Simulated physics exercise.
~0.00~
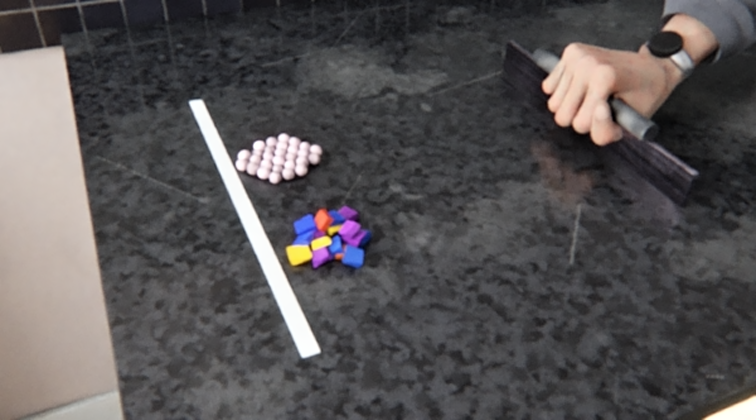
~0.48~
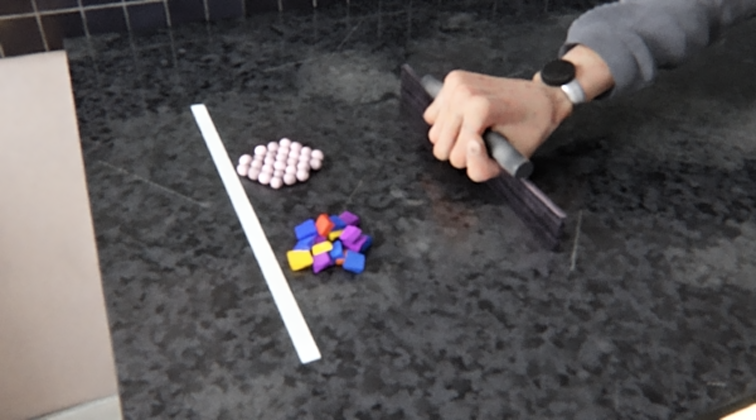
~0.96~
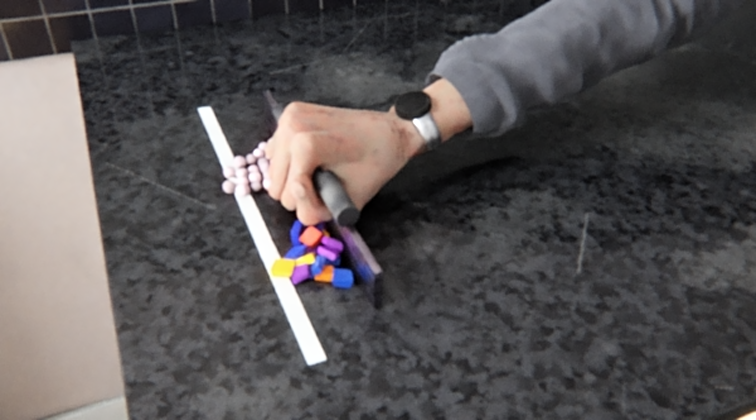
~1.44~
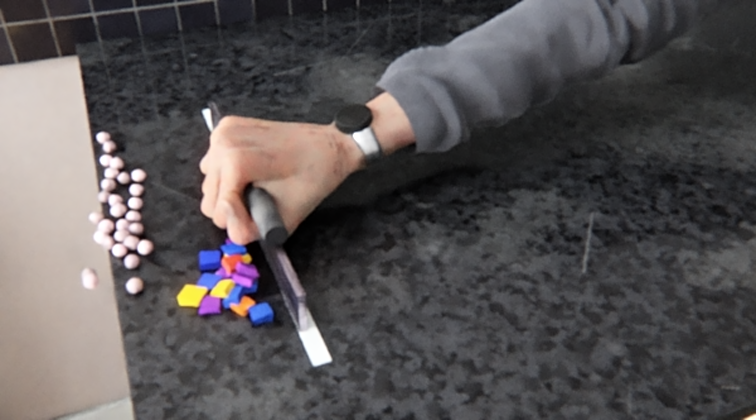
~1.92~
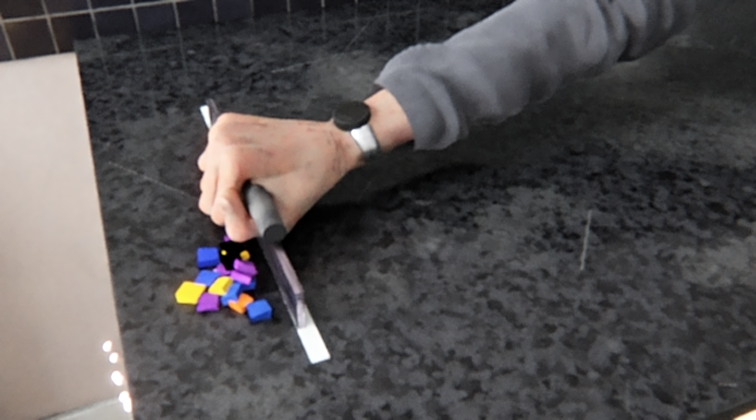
On a dark, mottled tabletop, a strip of white tape lies beside a cluster of pale pink balls and a nearer heap of blue, purple, orange and yellow blocks. A hand wearing a watch slides a long scraper leftward toward them. The blade reaches both groups and pushes them across the tape, then stops along the strip. The pink balls roll on to the left edge and begin going over, while the blocks stay bunched just past the blade. At the end the balls have left the tabletop, a few showing low at the left, and the blocks remain on it.
